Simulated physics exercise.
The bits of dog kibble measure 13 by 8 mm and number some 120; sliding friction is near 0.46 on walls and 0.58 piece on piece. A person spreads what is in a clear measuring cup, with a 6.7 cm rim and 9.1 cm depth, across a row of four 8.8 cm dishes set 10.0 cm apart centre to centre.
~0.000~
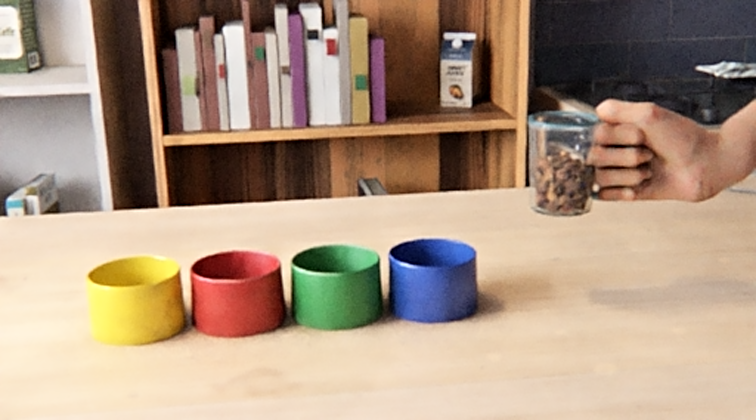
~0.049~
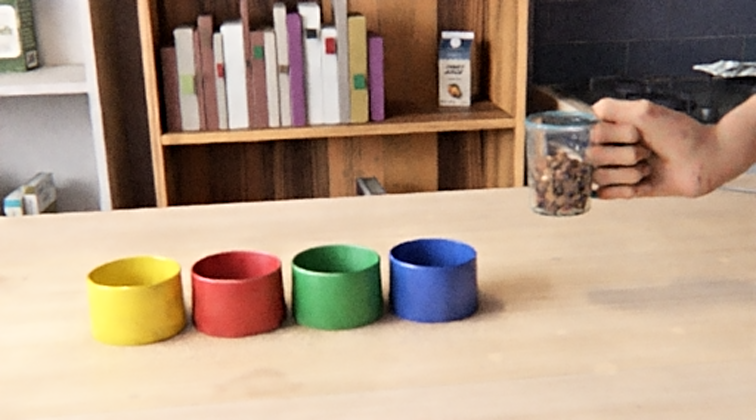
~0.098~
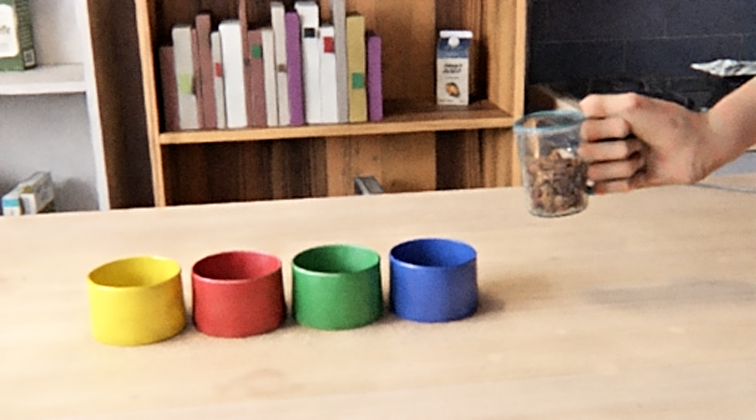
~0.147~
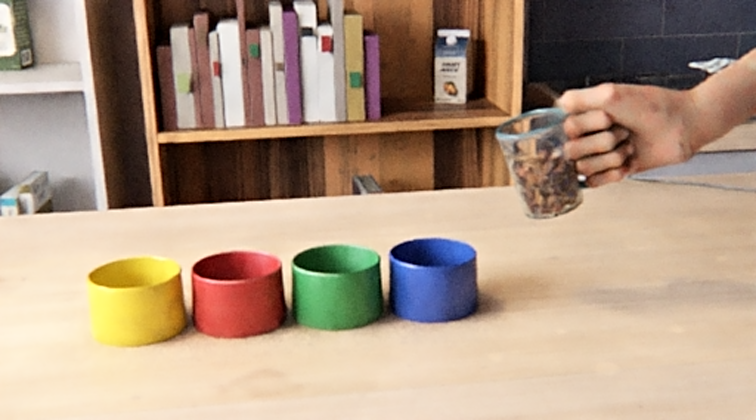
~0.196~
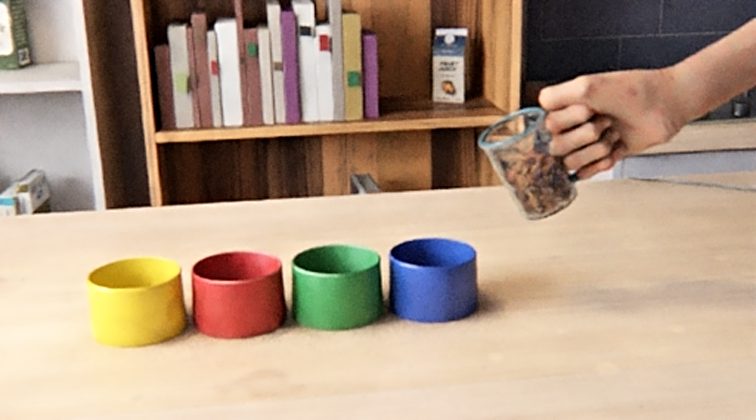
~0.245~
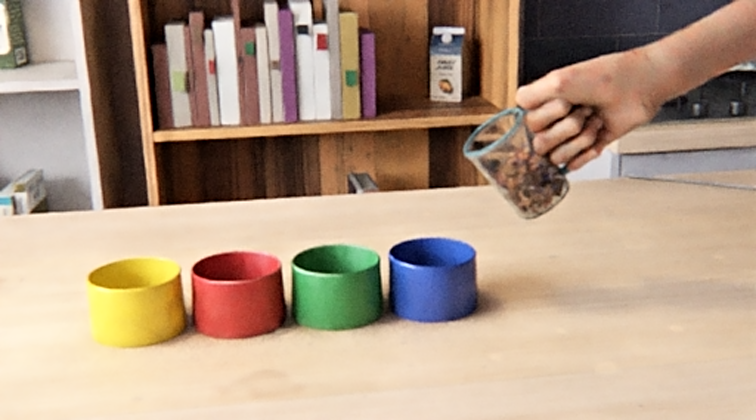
The clip shows a hand holding a clear cup of small brown pieces above a table, moving it slightly left while tilting it toward a row of yellow, red, green and blue dishes, which stay still.
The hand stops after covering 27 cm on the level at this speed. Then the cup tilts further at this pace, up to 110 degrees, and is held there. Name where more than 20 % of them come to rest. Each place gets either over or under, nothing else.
Here is the list: Red over, blue under, green over, yellow under, counter under.
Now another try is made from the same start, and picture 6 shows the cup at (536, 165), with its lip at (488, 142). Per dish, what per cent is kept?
Kept per dish: Red = 20, blue = 0, green = 60, yellow = 0.
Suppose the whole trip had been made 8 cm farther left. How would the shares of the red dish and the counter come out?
Red 50, counter 10.
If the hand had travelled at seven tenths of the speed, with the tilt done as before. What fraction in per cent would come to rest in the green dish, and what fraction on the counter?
Green: 50; counter: 10.
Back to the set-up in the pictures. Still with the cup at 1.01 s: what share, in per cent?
Close to 55 % of the load.
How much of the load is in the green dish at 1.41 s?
35 %.
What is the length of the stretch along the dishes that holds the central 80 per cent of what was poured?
About 13 cm.
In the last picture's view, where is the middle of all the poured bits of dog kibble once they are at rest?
My guess is close to (263, 306).
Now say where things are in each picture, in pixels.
The first frame shows cup at (563, 164), tilt 0 degrees, lip at (531, 121), moved 0.0 cm; middle of the pieces at (556, 178); blue dish at (432, 253); green dish at (335, 259); red dish at (236, 265); yellow dish at (134, 272).
The second frame shows cup at (560, 164), tilt 2 degrees, lip at (528, 122), moved 0.2 cm; middle of the pieces at (554, 179).
The third frame shows cup at (553, 164), tilt 8 degrees, lip at (516, 127), moved 1.0 cm; middle of the pieces at (549, 179).
The fourth frame shows cup at (542, 165), tilt 17 degrees, lip at (499, 135), moved 2.1 cm; middle of the pieces at (540, 180).
The fifth frame shows cup at (531, 166), tilt 27 degrees, lip at (482, 144), moved 3.3 cm; middle of the pieces at (531, 181).
The sixth frame shows cup at (519, 166), tilt 37 degrees, lip at (467, 153), moved 4.4 cm; middle of the pieces at (522, 180); blue dish at (432, 252); green dish at (336, 259); red dish at (236, 266); yellow dish at (134, 274). Its pace works out near 200 degrees a second; the hand travels 24 cm a second.
Then, at 0.70 s, tilt 110 degrees; cup holds 90 %, green 10 %.
After 1.01 s, tilt 110 degrees; cup holds 55 %, green 40 %.
Then, at 1.41 s, tilt 110 degrees; cup holds 20 %, red 40 %, green 35 %.
At rest (2.6 s), red 55 %, blue 0 %, green 35 %, yellow 0 %, counter 5 %, cup 5 %.
